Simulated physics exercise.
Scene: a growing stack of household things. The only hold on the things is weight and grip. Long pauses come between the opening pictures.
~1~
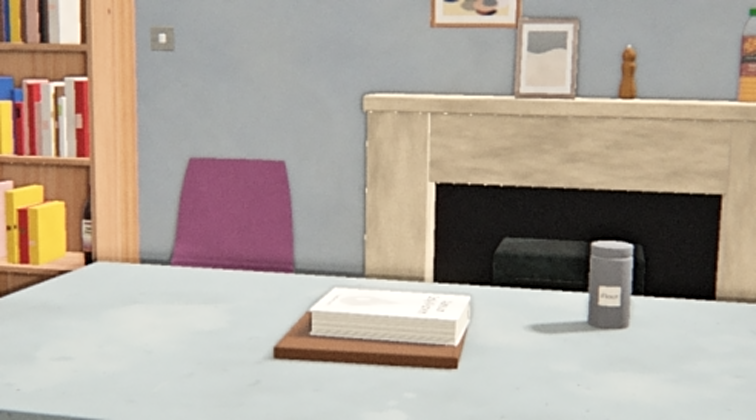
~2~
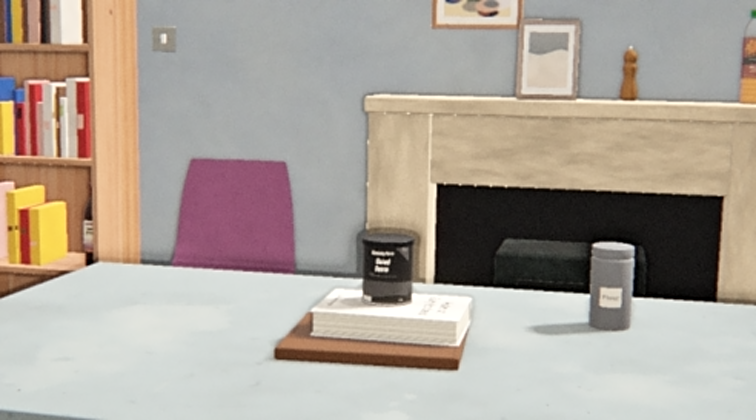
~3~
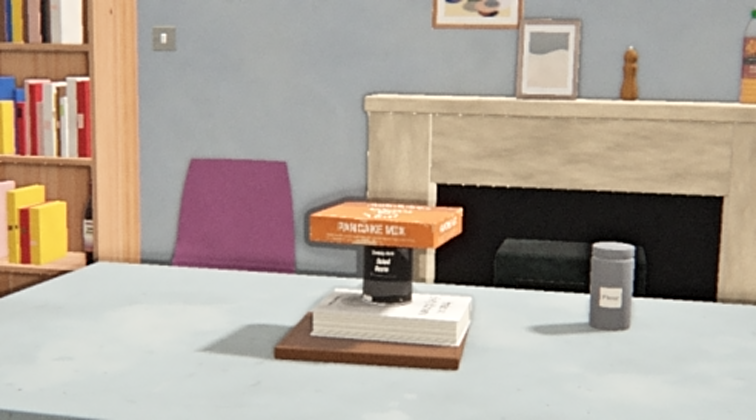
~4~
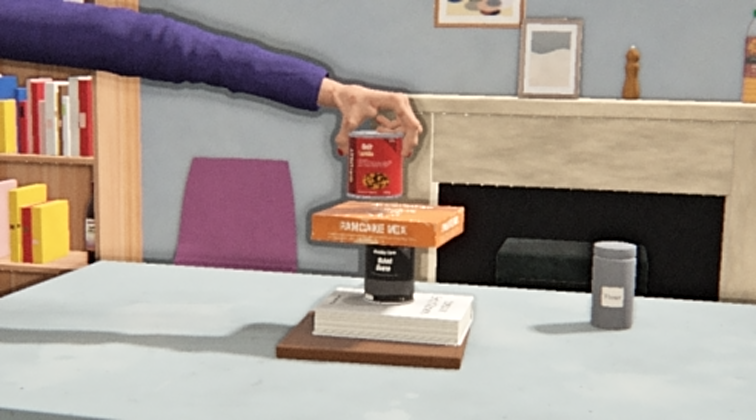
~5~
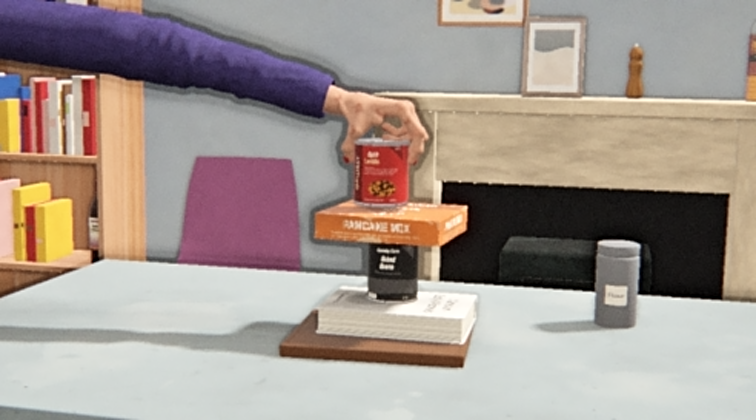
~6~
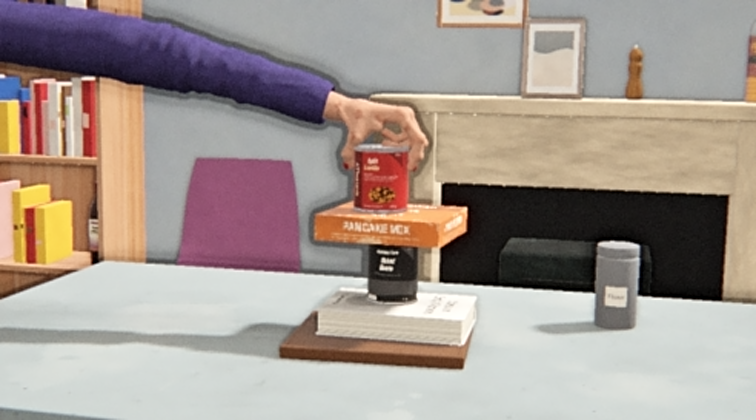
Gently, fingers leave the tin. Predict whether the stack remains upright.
It remains steady.
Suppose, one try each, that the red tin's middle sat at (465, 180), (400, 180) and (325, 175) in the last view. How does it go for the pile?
Topples over, stays standing, topples over.
Then, 0.30 s after the last picture, nothing has stirred.
Then, 0.90 s after the last picture, red tin resting near (381, 179).
At rest, all 6 in place. Seen from the same camera at the end, red tin near (381, 179). The pile keeps its balance.
